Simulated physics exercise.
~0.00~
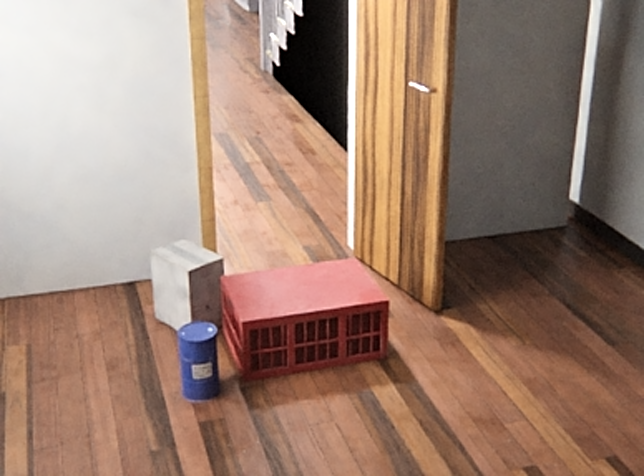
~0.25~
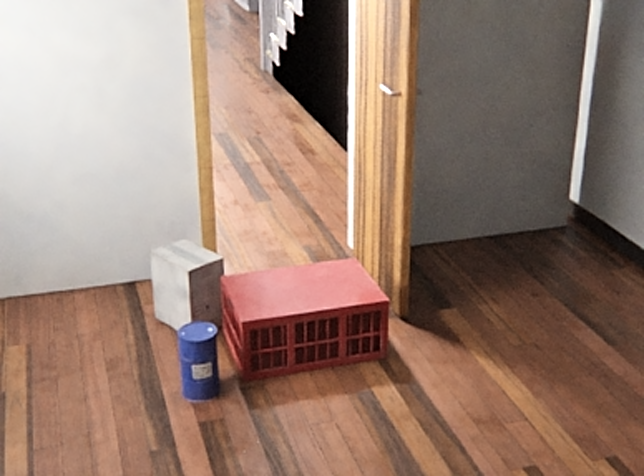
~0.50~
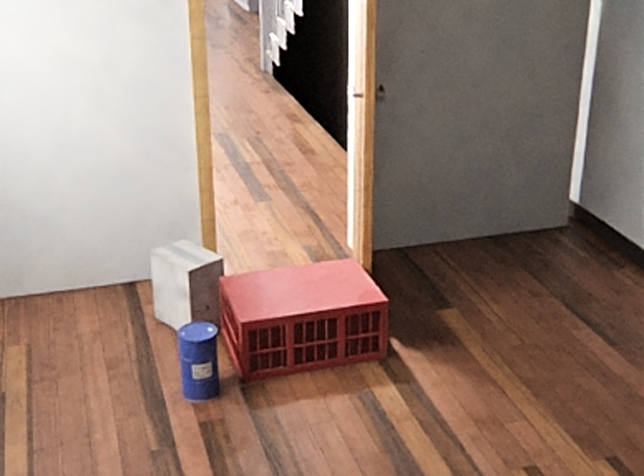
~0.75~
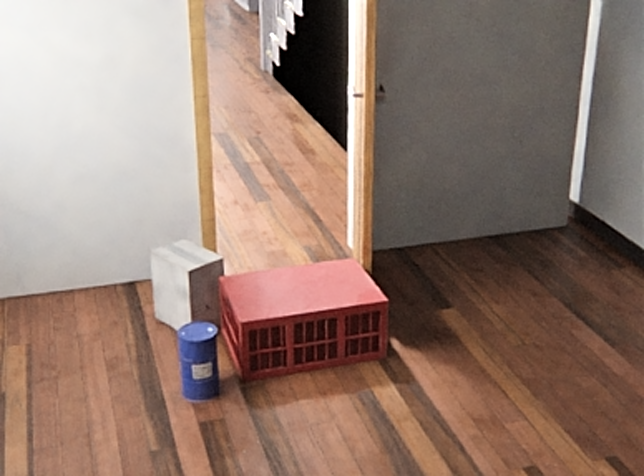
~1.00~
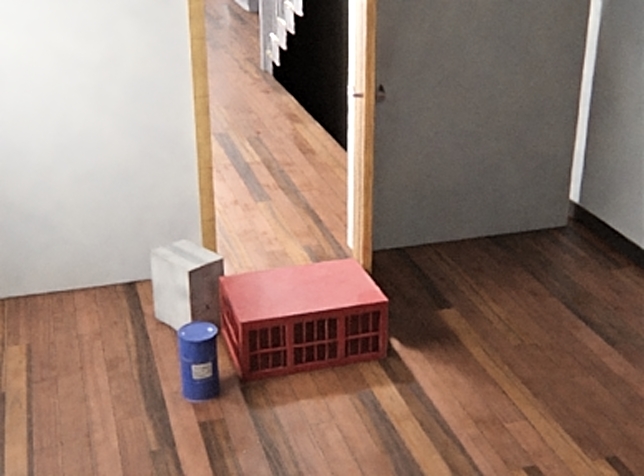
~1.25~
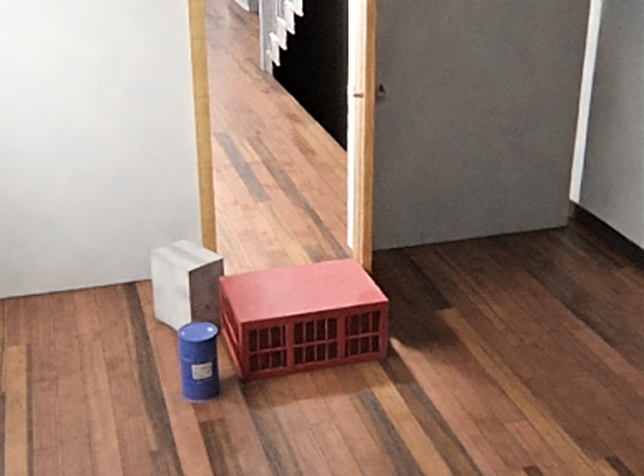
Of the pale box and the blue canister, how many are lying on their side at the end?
None of them are. Both the pale box and the blue canister are still standing upright beside the red chest.
